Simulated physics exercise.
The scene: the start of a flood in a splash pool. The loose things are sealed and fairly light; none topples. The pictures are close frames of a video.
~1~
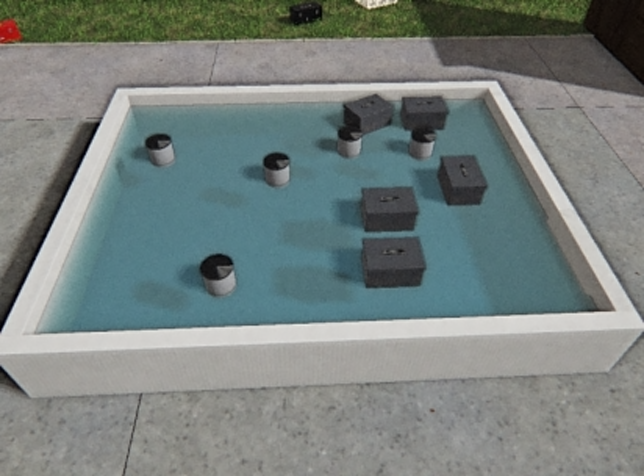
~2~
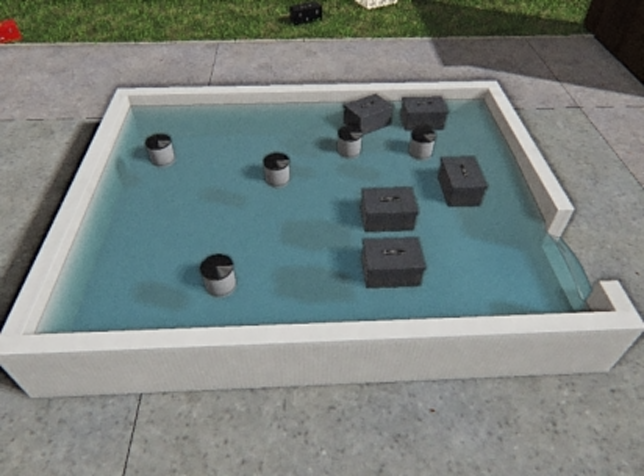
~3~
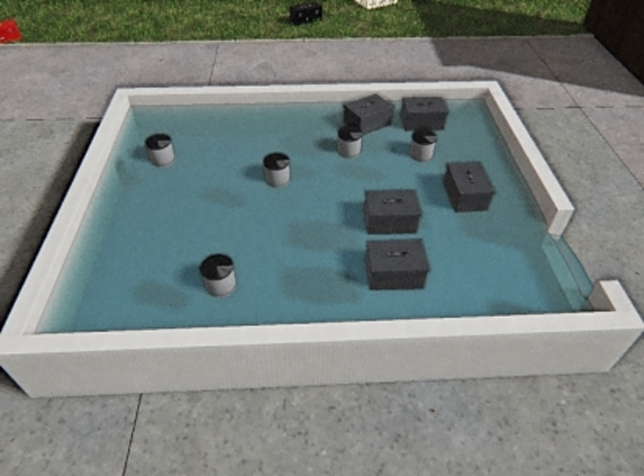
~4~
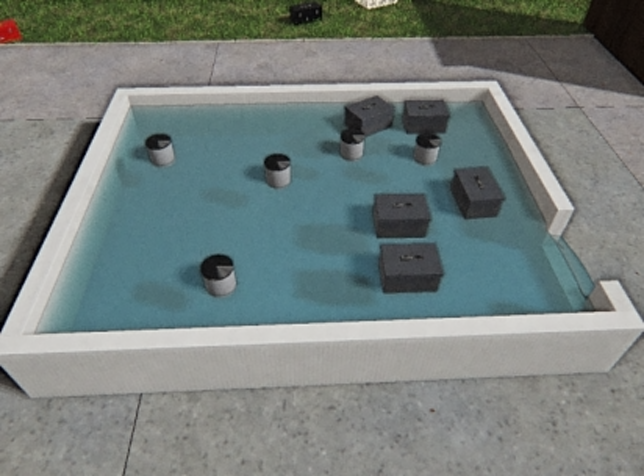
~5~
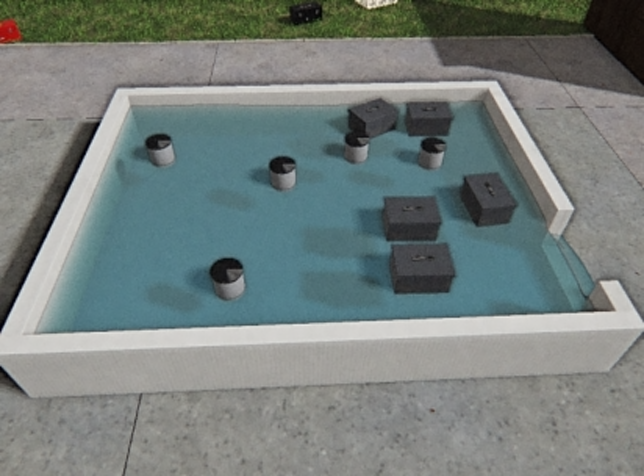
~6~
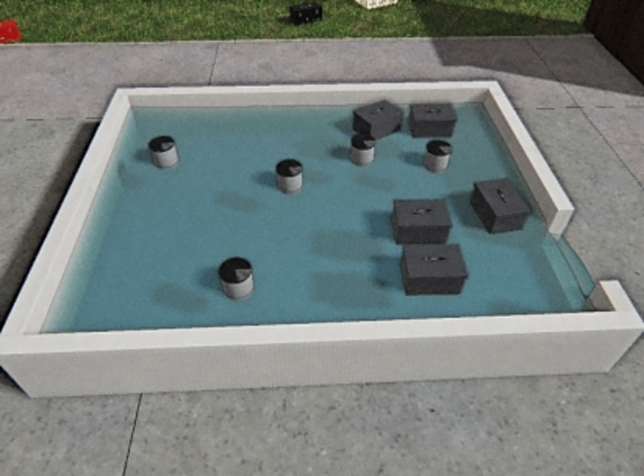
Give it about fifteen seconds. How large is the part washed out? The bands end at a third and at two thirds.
It is from one to two thirds.
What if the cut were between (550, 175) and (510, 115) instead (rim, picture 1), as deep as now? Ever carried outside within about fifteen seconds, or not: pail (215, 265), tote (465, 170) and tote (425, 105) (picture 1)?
As listed: Inside, yes, out.
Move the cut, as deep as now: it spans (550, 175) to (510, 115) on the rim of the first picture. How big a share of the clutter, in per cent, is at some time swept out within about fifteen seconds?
Close to 70 %.
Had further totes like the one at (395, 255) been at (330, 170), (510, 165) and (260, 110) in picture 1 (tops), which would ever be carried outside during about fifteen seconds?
As listed: Yes, yes, inside.
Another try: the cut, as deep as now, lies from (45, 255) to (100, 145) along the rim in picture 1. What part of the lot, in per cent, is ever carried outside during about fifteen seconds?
Roughly 30 per cent.
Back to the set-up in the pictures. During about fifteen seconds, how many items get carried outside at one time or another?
I count 4.
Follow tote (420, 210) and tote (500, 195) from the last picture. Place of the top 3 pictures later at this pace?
At about (455, 217) and (558, 222).
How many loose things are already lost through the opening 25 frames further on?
I count 4.
A moment on, 0 of 10 are out; 10 afloat.
Next, 3 of 10 are out; 7 afloat.
Later, 4 of 10 are out; 6 afloat.
In the end, 4 of 10 are out; 6 afloat.
